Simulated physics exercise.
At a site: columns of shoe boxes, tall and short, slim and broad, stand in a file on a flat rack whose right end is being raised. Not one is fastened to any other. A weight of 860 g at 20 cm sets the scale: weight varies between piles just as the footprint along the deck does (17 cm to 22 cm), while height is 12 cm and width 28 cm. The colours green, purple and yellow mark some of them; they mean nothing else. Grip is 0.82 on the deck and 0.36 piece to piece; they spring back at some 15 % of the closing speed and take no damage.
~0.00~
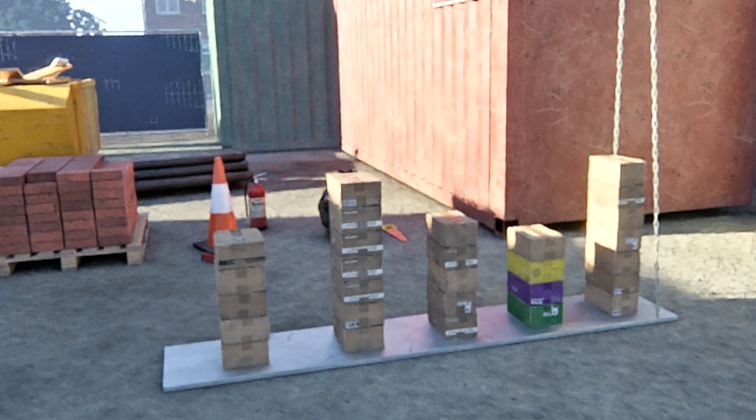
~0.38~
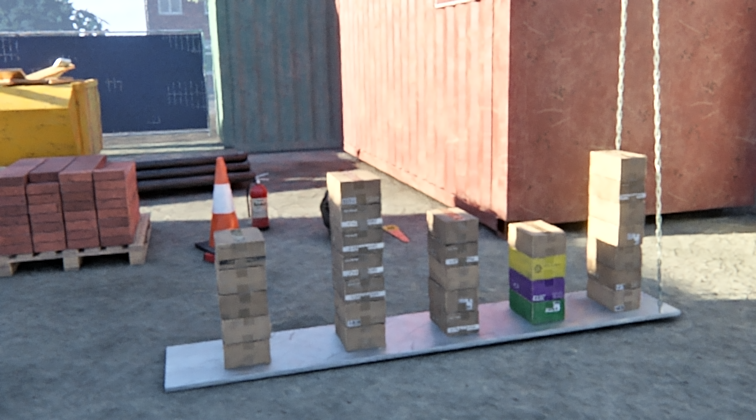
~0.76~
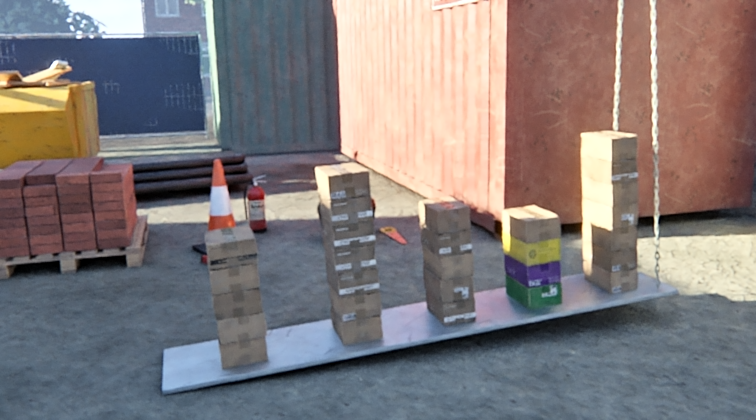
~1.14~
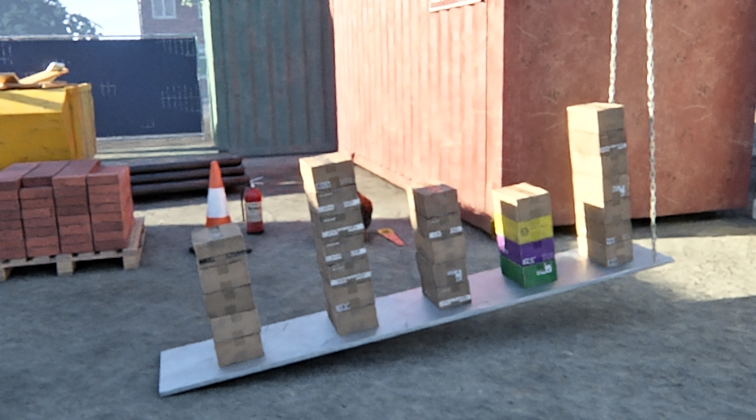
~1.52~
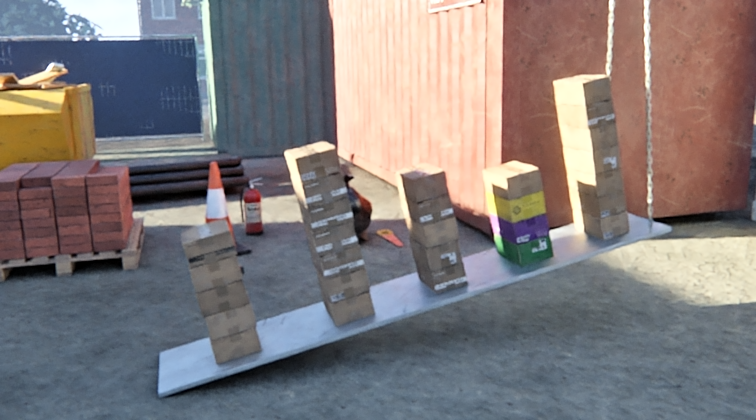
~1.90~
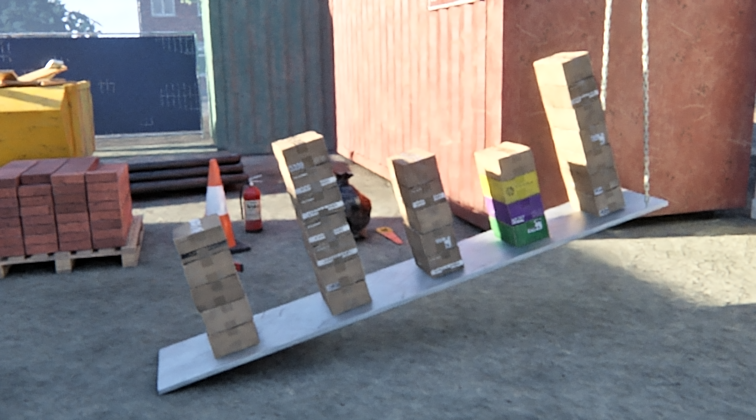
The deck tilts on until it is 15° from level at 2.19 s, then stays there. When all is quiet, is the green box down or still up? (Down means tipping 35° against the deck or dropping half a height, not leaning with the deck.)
Once everything settles, the green box does not fall.
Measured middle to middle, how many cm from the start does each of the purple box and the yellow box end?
Purple: 50 cm, yellow: 50 cm.
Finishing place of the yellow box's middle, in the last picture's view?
Around (448, 240).
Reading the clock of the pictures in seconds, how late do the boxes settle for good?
5.0 s, give or take.
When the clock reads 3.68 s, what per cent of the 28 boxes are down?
95 %.
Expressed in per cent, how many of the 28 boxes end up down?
Roughly 95 per cent of them.
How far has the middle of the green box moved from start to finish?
It finishes around 52 cm from its starting point.
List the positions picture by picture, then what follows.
In the first frame (each place is the centre of the face we see best; leans and shifts are taken against what carries them), middle of the deck's edge (446, 350) slope 0°; green box (547, 315); yellow box (548, 272); purple box (547, 294); all as stacked.
Middle of the deck's edge (448, 348) slope 1°; green box (549, 312), in the second frame.
Middle of the deck's edge (446, 337) slope 4°; green box (546, 296), in the third frame.
Middle of the deck's edge (441, 321) slope 7°; green box (541, 274), in the fourth frame.
Middle of the deck's edge (438, 305) slope 11°; green box (536, 251), in the fifth frame.
Middle of the deck's edge (434, 290) slope 14°; green box (532, 232); yellow box (521, 188); purple box (526, 210); steepest lean 4°, the box at (583, 92); 8 have shifted, in the sixth frame.
By 2.28 s, slope 15°; 1 of the 28 boxes down; green box unmoved.
By 2.66 s, slope 15°; 9 of the 28 boxes down; green box unmoved; yellow box tilted 29°, 54 mm lower.
By 3.02 s, slope 15°; 25 of the 28 boxes down; green box unmoved; yellow box on its side.
By 3.68 s, slope 15°; 26 of the 28 boxes down; green box unmoved; purple box on its side.
When it is over (5.2 s), slope 15°; 26 of the 28 boxes down; green box unmoved; purple box on its side; yellow box on its side. In pixels of the last frame, middles, green box near (516, 222), purple box near (469, 232).
